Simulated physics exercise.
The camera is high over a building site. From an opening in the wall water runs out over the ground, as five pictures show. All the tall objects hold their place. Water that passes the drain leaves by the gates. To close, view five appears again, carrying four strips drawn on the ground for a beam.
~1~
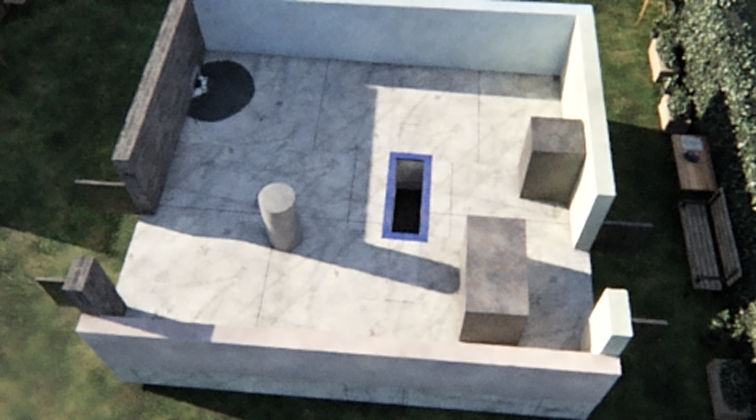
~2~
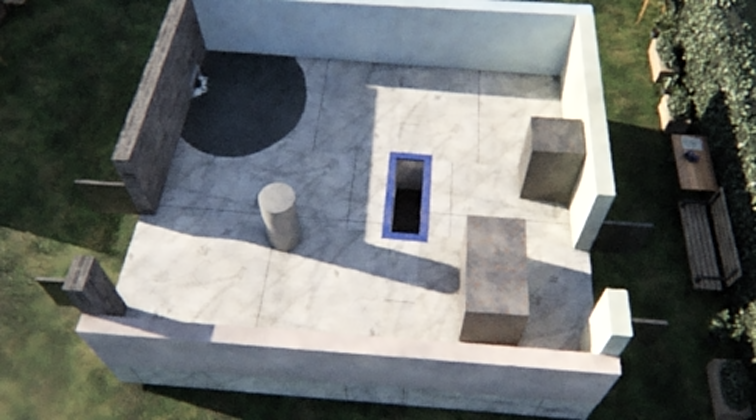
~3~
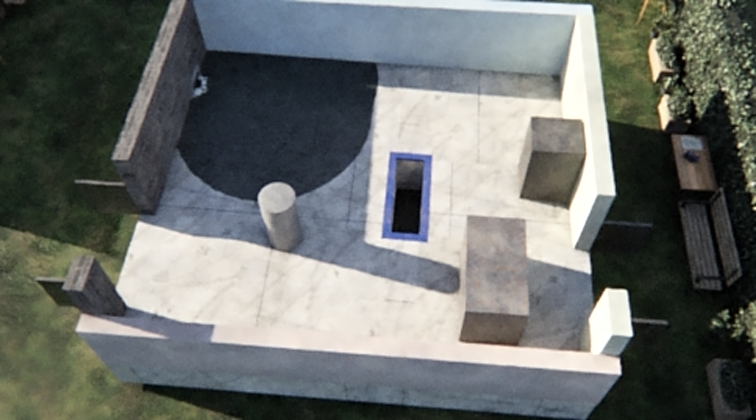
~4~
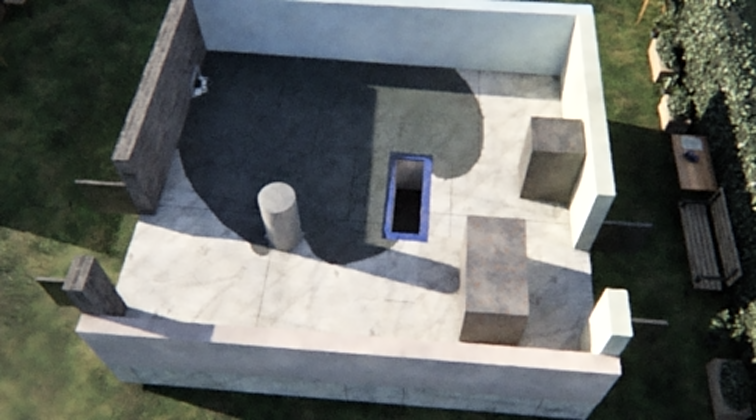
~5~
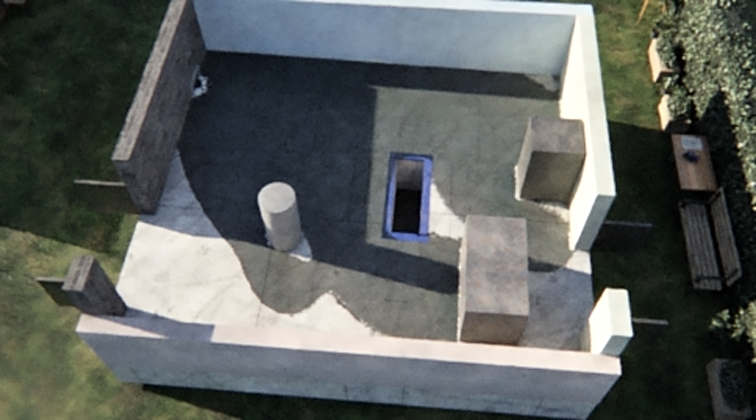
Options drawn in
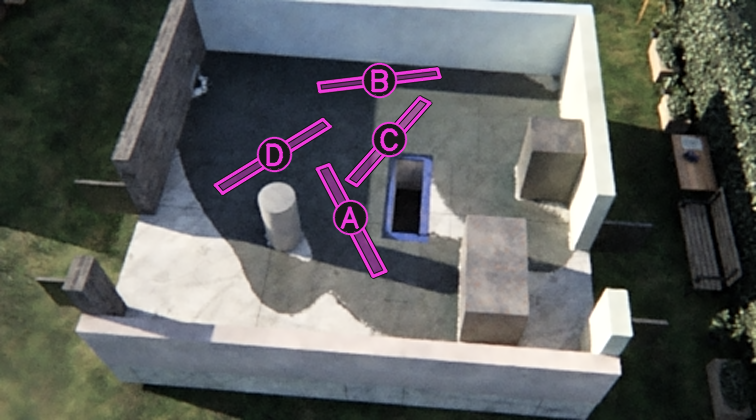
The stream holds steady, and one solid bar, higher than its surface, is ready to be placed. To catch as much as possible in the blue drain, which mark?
Spot B.
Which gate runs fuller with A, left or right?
The right gate.
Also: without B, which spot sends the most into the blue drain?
That would be A.
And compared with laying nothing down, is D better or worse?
It is worse.
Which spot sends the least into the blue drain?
Spot D.
On the marked copy, A from (323, 166) to (379, 273); B from (319, 87) to (438, 73); C from (351, 182) to (424, 100); D from (218, 189) to (326, 122).
Choosing A, about 29 % of the stream goes into the blue drain, about 69 % out by the gates.
Choosing B, about 51 % of the stream goes into the blue drain, about 48 % out by the gates.
Choosing C, about 18 % of the stream goes into the blue drain, about 81 % out by the gates.
Choosing D, about 12 % of the stream goes into the blue drain, about 86 % out by the gates.
